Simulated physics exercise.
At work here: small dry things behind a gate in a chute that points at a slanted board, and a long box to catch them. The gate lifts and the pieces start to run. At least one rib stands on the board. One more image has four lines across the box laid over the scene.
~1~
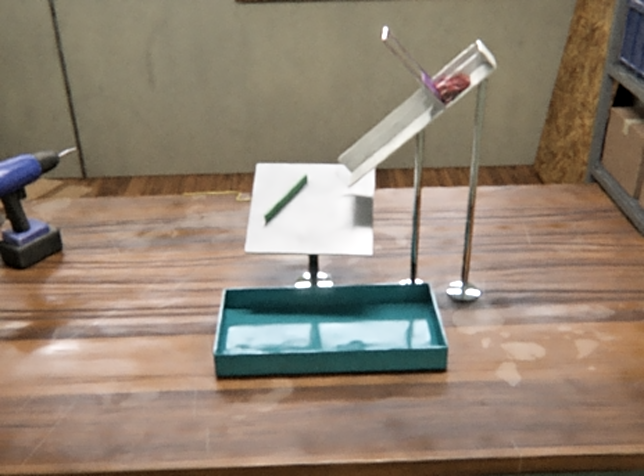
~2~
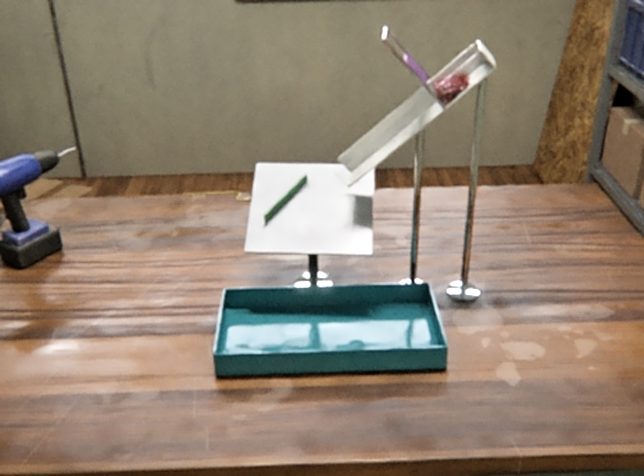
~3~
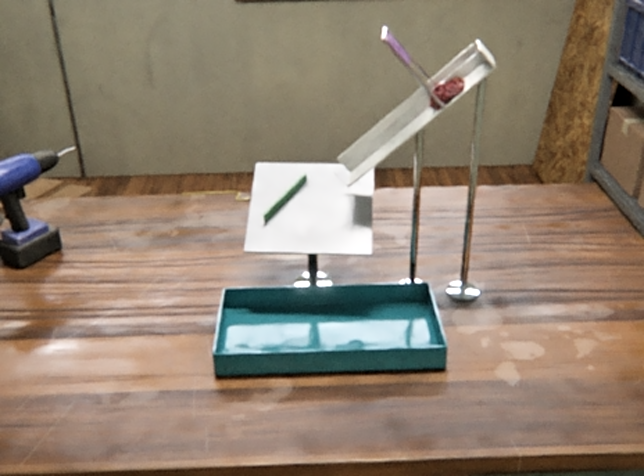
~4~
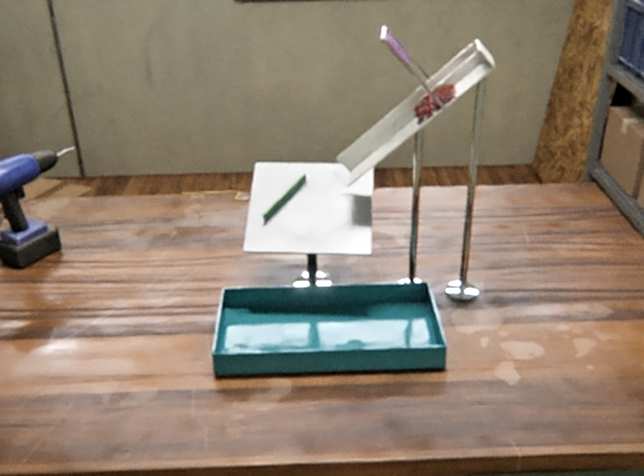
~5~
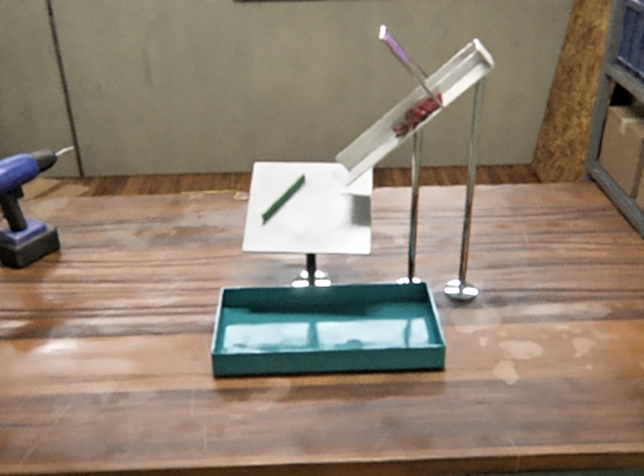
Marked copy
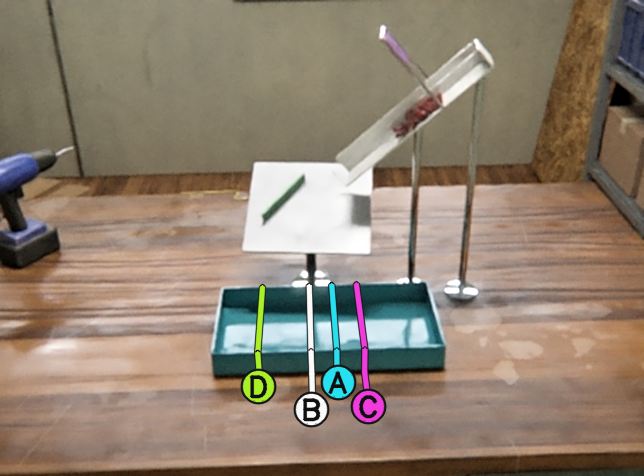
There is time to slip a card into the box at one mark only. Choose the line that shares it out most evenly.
D works best here.
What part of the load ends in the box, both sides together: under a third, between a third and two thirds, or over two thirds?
About that: Over two thirds.
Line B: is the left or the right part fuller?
Left.
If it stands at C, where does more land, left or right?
Left.
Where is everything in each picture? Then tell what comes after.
The first picture shows load behind the gate at (450, 90), kidney beans; lip of the chute at (350, 180), sloping fairly steeply.
The second picture shows middle of the board at (312, 207), tilted gently; middle of its low edge at (308, 253); of its high edge at (315, 164).
The third picture shows front corners of the box at (213, 354) and (447, 346), empty; front of the load at (434, 103).
The fourth picture shows middle of the load at (434, 103); its front at (419, 116), about a quarter of the way to the lip; rib from (305, 173) to (263, 214).
The fifth picture shows middle of the load at (420, 115); its front at (395, 129), about half of the way to the lip.
On the marked copy, line A crosses the front rim at (336, 349); line B crosses the front rim at (311, 350); line C crosses the front rim at (364, 348); line D crosses the front rim at (257, 352).
If A is chosen, of what is caught, all on the left of the divider, none on the right.
If B is chosen, of what is caught, nearly all on the left of the divider, a stray few on the right.
If C is chosen, of what is caught, all on the left of the divider, none on the right.
If D is chosen, of what is caught, about two thirds on the left of the divider, about a quarter on the right.
